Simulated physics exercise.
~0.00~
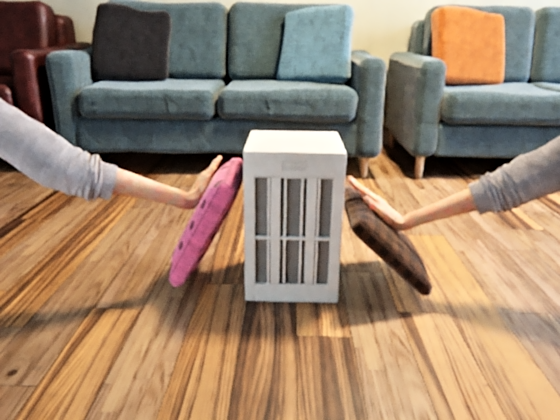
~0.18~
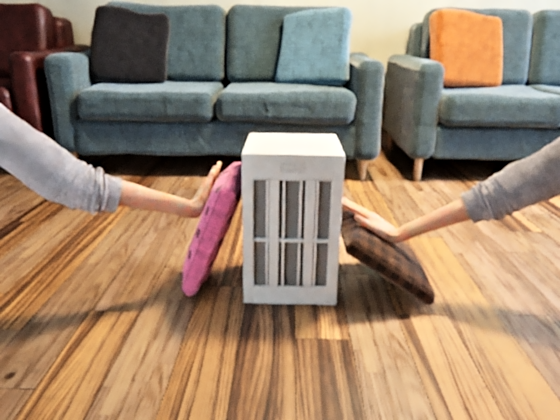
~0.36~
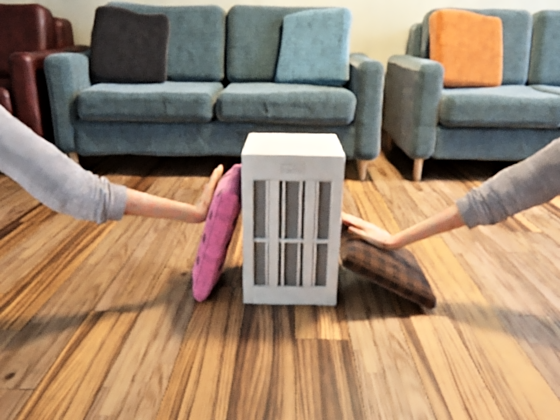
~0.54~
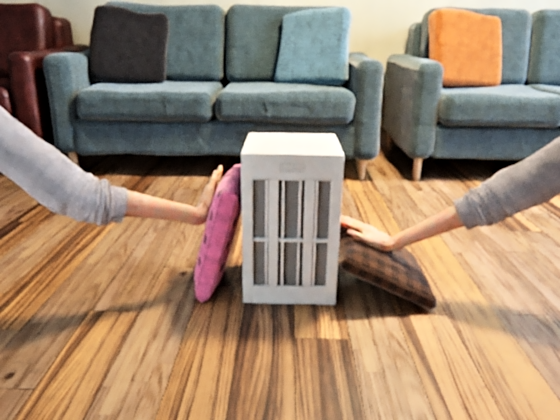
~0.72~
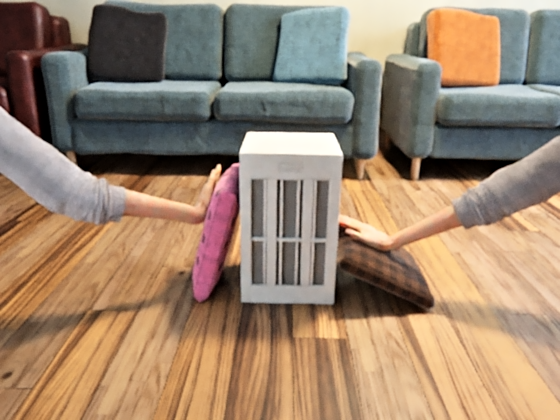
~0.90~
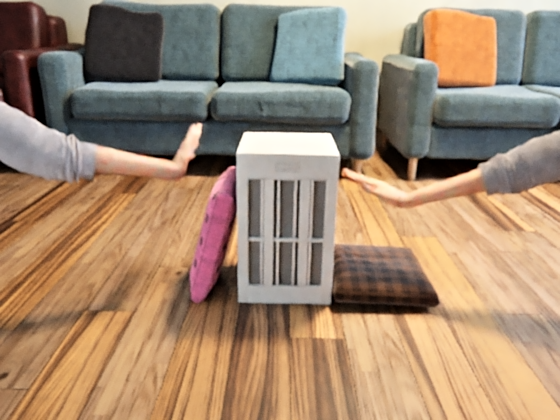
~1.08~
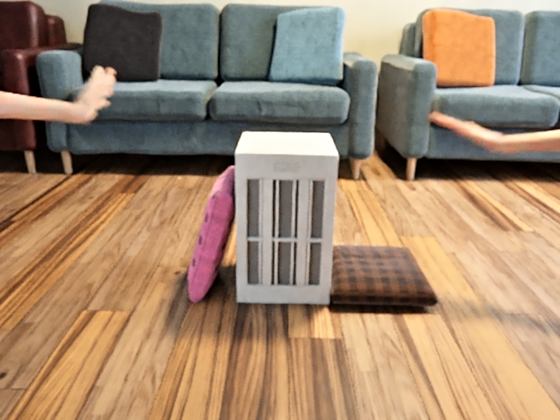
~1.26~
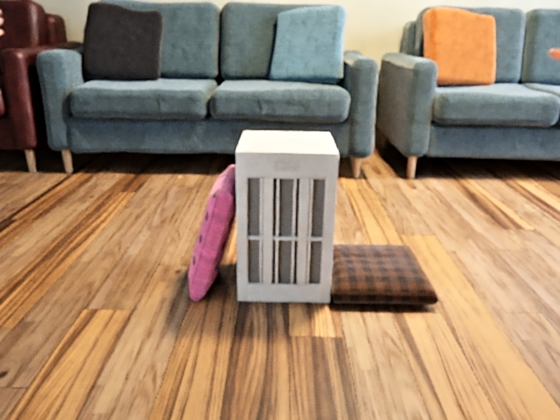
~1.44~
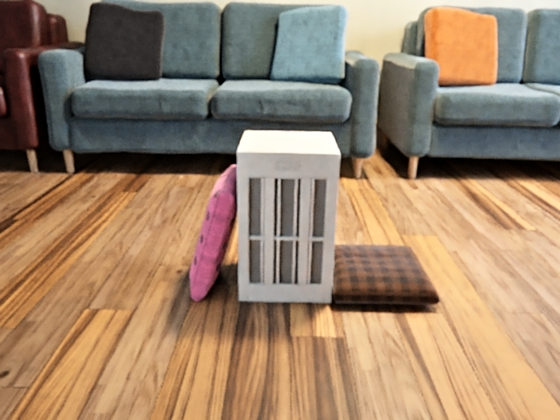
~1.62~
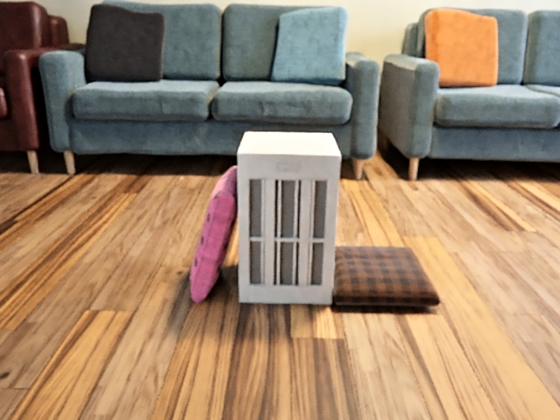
Pink pillow and brown cushion pressed by hands against a white crate, the pillow staying propped, the cushion ending flat on the floor.
